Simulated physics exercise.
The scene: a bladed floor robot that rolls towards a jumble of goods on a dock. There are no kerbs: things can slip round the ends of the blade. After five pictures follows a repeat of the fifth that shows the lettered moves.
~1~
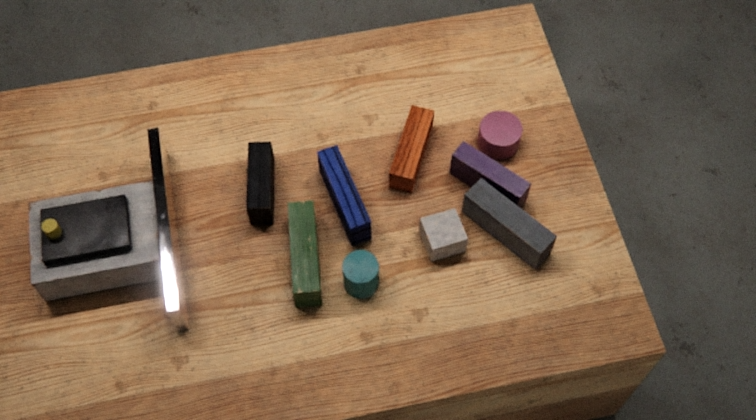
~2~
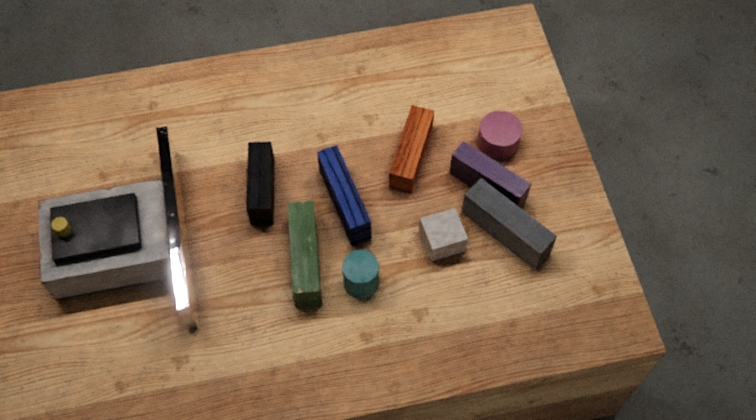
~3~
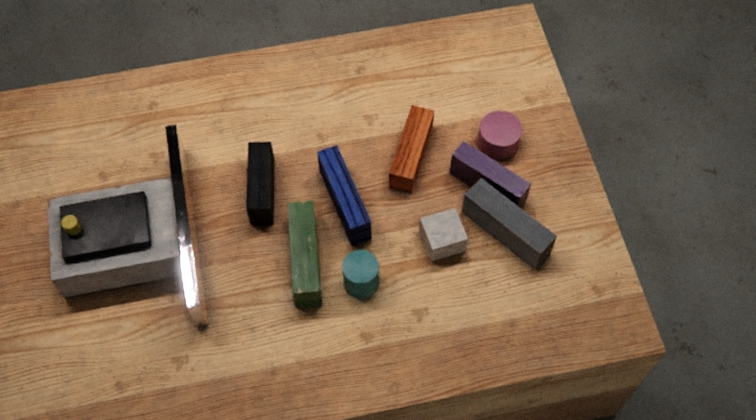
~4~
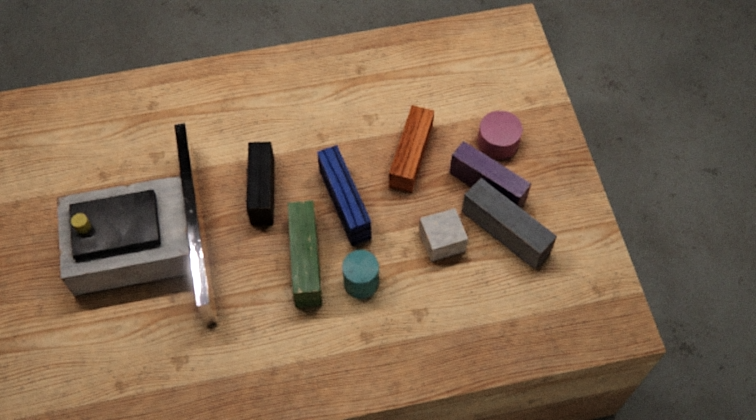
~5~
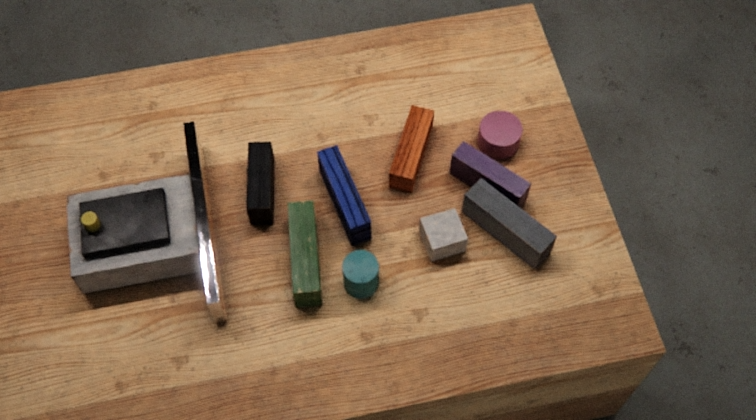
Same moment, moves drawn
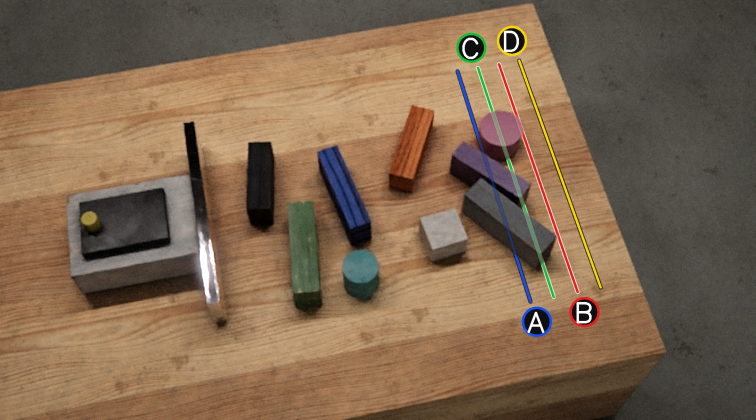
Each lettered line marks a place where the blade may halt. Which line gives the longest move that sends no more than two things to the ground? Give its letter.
As far as mark C.
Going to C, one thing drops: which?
The purple bar goes over.
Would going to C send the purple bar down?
Yes.
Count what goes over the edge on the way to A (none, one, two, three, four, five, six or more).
In all, none.
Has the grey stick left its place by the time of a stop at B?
Yes.
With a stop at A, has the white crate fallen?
No.
On the marked copy, A at (492, 178); B at (536, 170); C at (513, 174); D at (557, 166).
With C. Early on, robot (249, 199); turquoise canister (388, 273); green bar (358, 244).
Further on, robot (363, 178); pink canister (523, 122); purple bar (528, 165).
At the end, robot (449, 162); purple bar over the edge; pink canister (569, 94); one fallen.
As for the rest, A is within the limit but short; B drops three; D drops four.
